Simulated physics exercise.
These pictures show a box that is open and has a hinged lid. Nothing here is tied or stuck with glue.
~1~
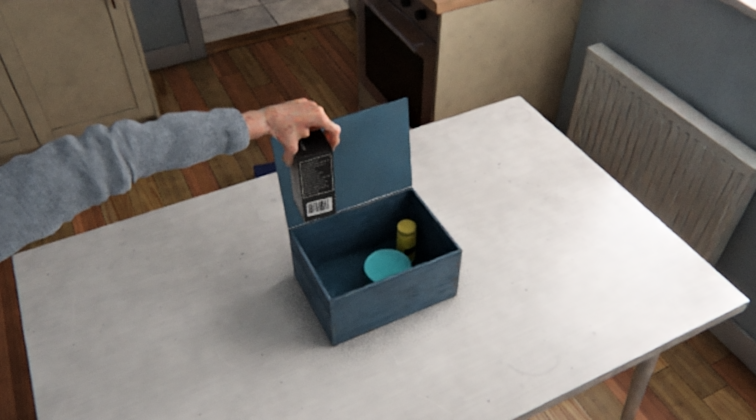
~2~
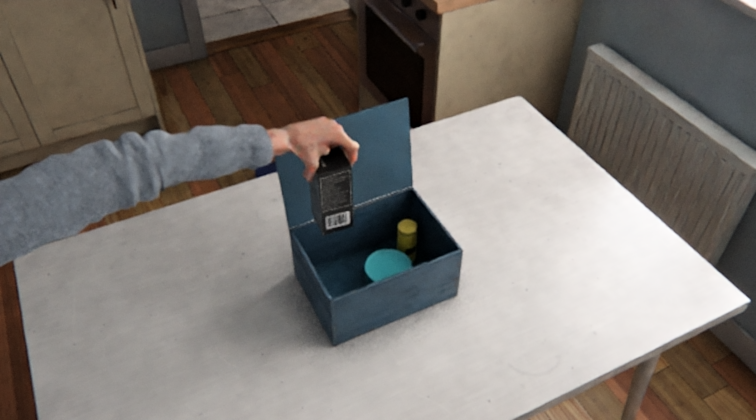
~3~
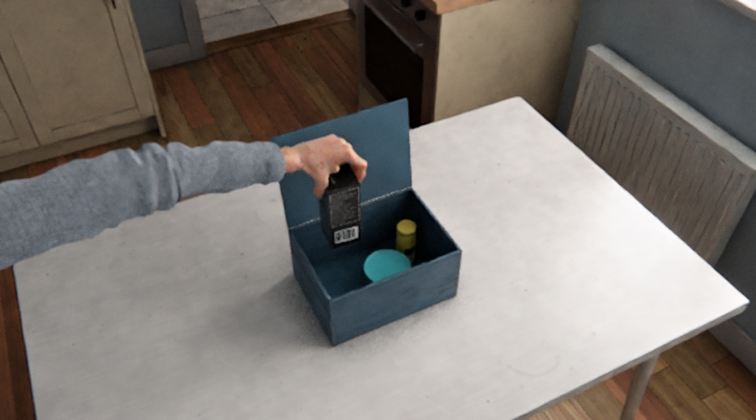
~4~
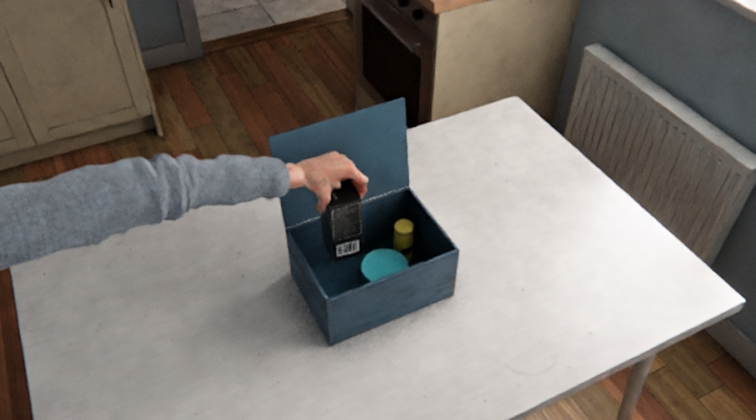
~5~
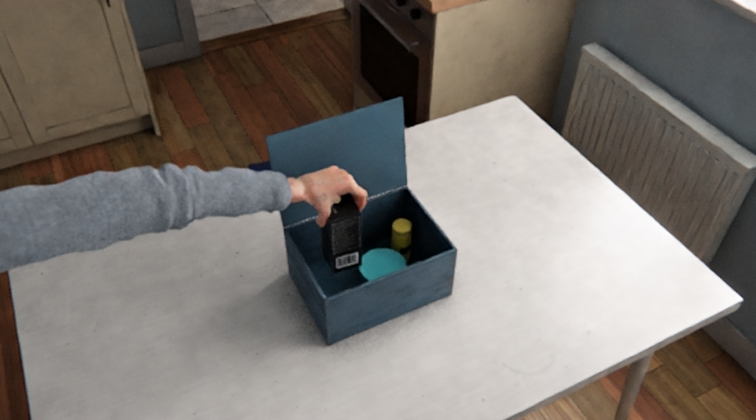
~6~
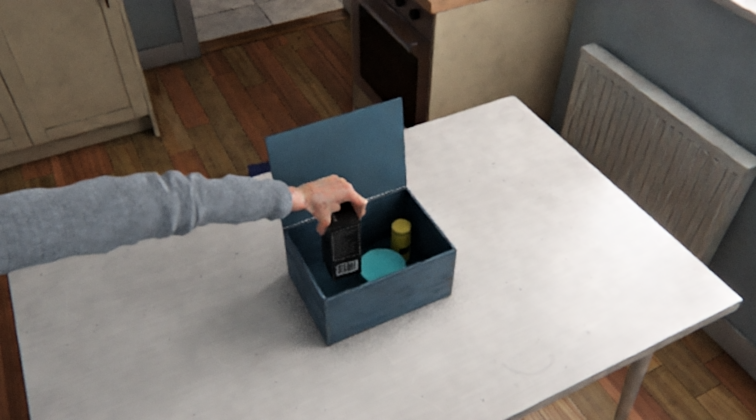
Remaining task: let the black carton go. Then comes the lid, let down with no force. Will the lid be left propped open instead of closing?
The lid stops partway.
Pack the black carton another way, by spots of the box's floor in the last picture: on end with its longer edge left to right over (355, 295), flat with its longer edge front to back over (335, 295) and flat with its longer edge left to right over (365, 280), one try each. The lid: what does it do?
With the first placement it remains raised; with the second it settles down; with the third it settles down.
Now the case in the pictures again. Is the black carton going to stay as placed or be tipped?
Observation: The black carton keeps the set orientation.
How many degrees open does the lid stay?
I'd say roughly 25 degrees above the rim.
Then, 0.50 s after the last picture, black carton tipped 29° from how it was near (327, 253).
Then, 1.20 s after the last picture, lid starting down; black carton tipped 8° from how it was near (334, 265).
Then, 1.50 s after the last picture, lid 66° above the rim; black carton slid about its own width near (337, 262).
Then, 1.90 s after the last picture, lid 38° above the rim; black carton slid about its own width near (337, 263).
At rest, lid 24° above the rim; moved from the start, black carton; the other 2 in place. Seen from the same camera at the end, black carton near (337, 263).
